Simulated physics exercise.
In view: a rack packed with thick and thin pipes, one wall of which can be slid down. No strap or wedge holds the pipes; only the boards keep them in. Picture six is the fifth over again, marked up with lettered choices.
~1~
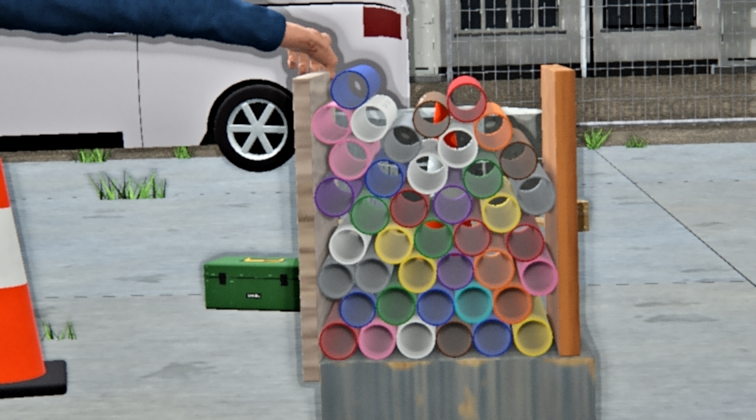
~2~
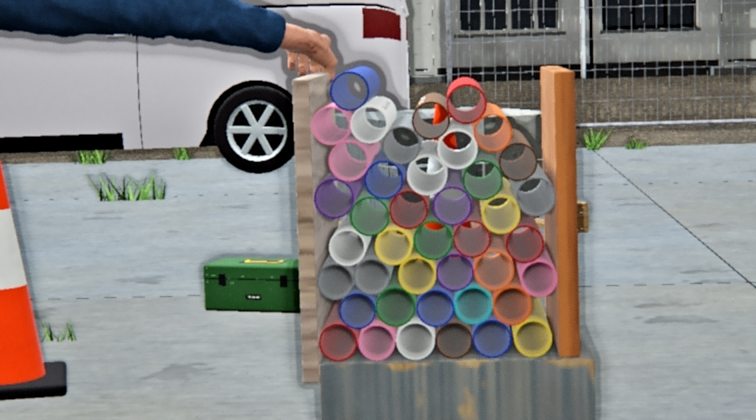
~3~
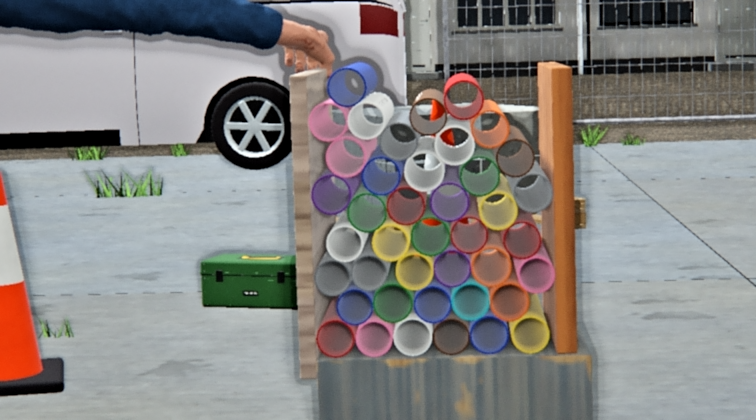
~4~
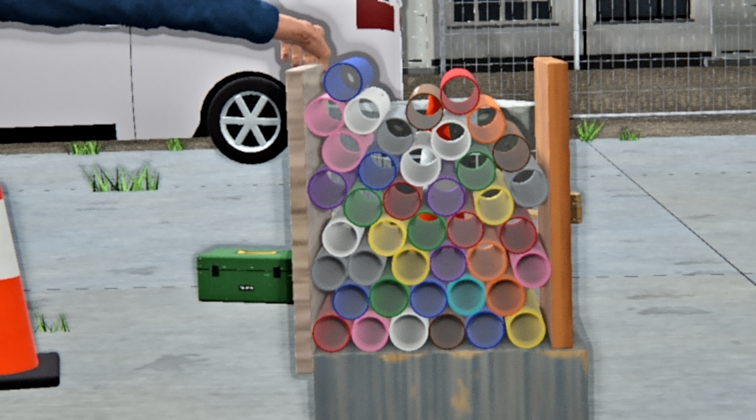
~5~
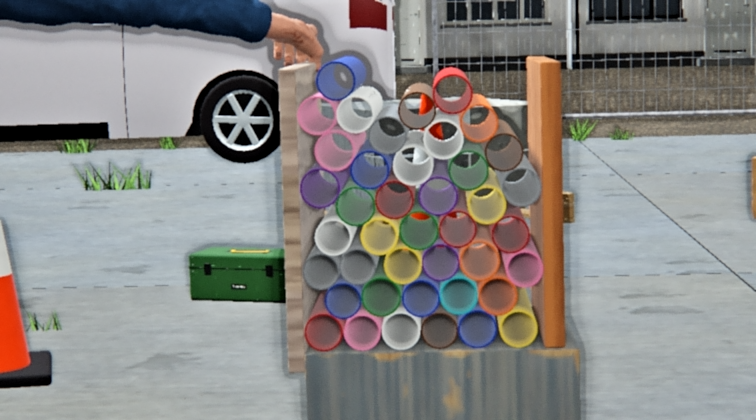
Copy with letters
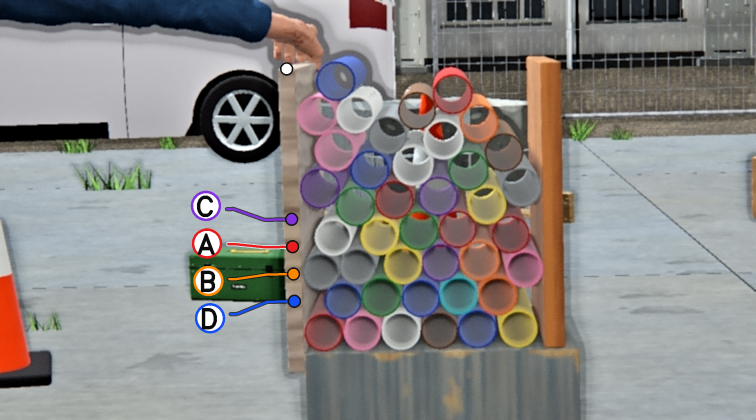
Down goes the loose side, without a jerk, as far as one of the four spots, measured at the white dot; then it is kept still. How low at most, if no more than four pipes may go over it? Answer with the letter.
The answer is mark C.
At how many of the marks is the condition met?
One of them.
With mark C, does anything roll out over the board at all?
At C: Yes.
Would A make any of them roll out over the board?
At A: Yes.
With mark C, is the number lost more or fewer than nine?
It loses fewer than nine.
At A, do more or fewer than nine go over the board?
Fewer than nine.
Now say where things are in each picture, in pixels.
In the first frame, a green pipe (370, 215); a purple pipe (334, 197); a grey pipe (536, 196).
In the second frame, a grey pipe (536, 197); a brown pipe (518, 162).
In the third frame, a red pipe (464, 100); side board (317, 211).
In the fourth frame, a red pipe (331, 333); a yellow pipe (527, 329).
In the fifth frame, a turquoise pipe (459, 295); a purple pipe (441, 262); a green pipe (356, 206).
On the marked copy, A at (292, 247); B at (293, 274); C at (291, 219); D at (294, 301); the white dot at (287, 69).
Taking C. A third of the way, top of the board (298, 133).
Two thirds of the way, top of the board (301, 209).
When it is over, top of the board (301, 218), two out over the board.
As for the rest, A five out over the board; B five out over the board; D more than four out over the board.
